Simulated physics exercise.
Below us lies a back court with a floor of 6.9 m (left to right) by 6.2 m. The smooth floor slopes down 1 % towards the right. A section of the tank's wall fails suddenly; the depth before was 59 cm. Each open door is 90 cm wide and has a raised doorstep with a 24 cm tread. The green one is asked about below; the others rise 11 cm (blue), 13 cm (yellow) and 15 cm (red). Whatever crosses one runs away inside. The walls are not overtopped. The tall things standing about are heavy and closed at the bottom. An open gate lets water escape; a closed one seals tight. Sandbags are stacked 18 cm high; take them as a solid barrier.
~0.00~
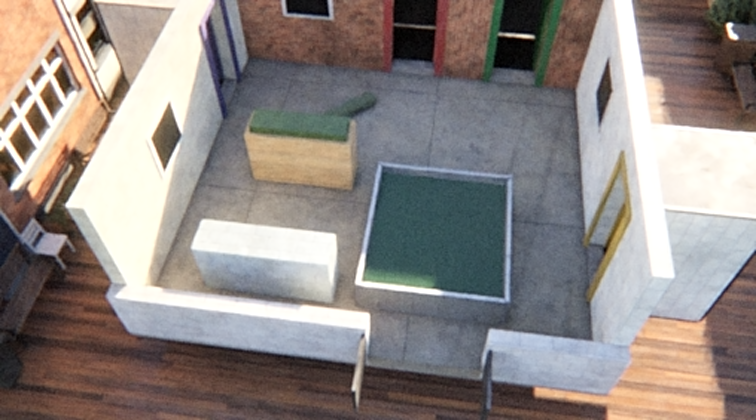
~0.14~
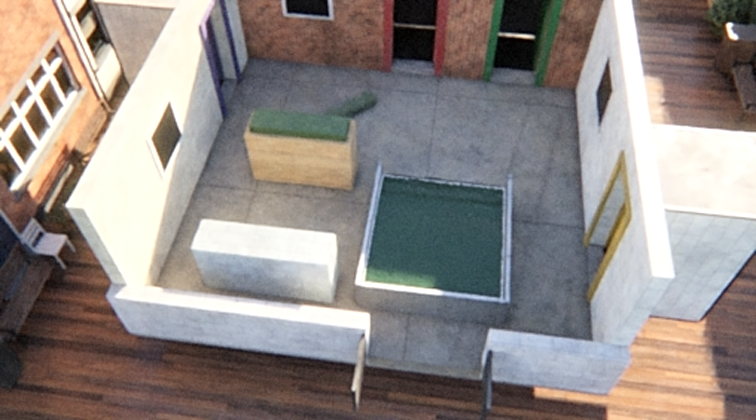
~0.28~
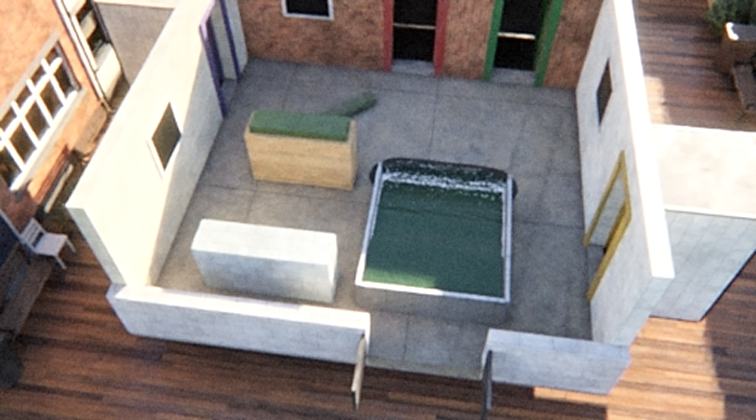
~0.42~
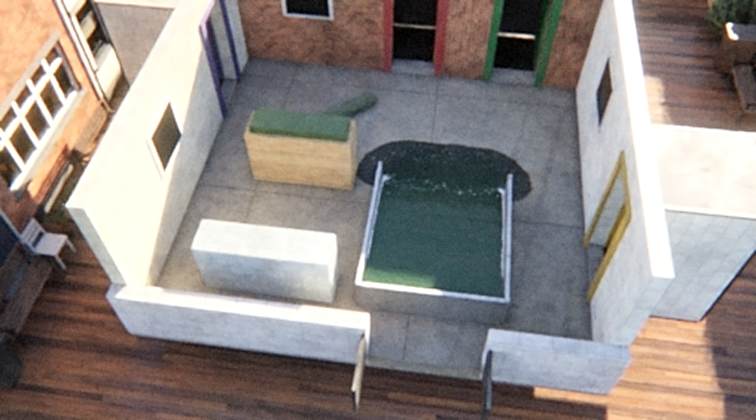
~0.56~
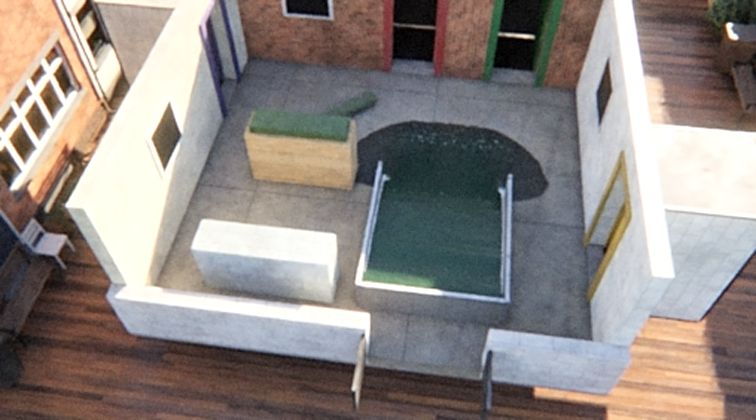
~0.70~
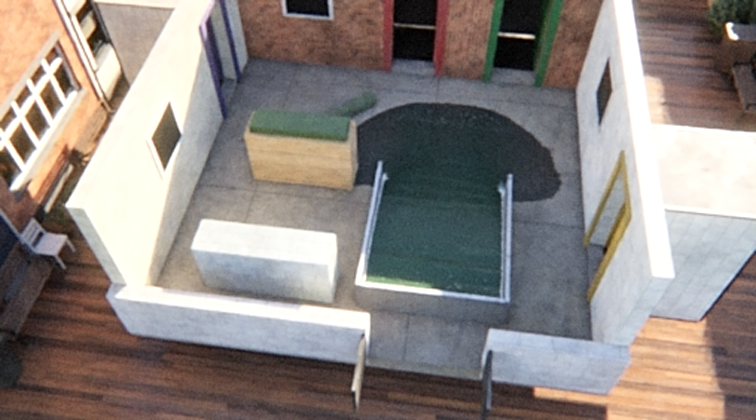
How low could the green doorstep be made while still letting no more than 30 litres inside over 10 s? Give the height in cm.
It would have to be roughly 23 cm high.
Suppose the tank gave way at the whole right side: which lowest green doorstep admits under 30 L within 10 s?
Then roughly 13.0 cm.
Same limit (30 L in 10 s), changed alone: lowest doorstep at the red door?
Roughly 24 cm at red.
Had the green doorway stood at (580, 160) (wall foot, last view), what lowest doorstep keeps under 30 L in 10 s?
About 10.5 cm.
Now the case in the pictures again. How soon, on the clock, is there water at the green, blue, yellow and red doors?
Arrival: Green 1.0 s, blue 3.4 s, yellow 4.5 s, red 1.0 s.
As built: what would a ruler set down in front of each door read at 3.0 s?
In cm: Green 28, blue 0, yellow 0, red 27.
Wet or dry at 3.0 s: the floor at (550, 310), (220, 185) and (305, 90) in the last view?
In turn: Not reached, still dry, flooded.
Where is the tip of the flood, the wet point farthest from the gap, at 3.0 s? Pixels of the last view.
Near (256, 60).
After 1.4 s water covers 35 % of the floor, deepest (34 cm) near (460, 80); 18 cm at the green door, 1 litre in over its 16 cm doorstep.
After 3.0 s water covers 45 % of the floor, deepest (35 cm) near (565, 90); 28 cm at the green door, 61 litres in over its 16 cm doorstep.
After 10.0 s water covers 95 % of the floor, deepest (16 cm) near (585, 268); 8 cm at the green door, 109 litres in over its 16 cm doorstep.
At the green door as built, the water arrived by 1.1 s and peaked near 28 cm at 3.0 s.
Run again over the same 10 s with other heights there, 43 litres in over 21 cm, 4 litres over 28 cm. The limit of 30 litres is kept from about 23 cm up.
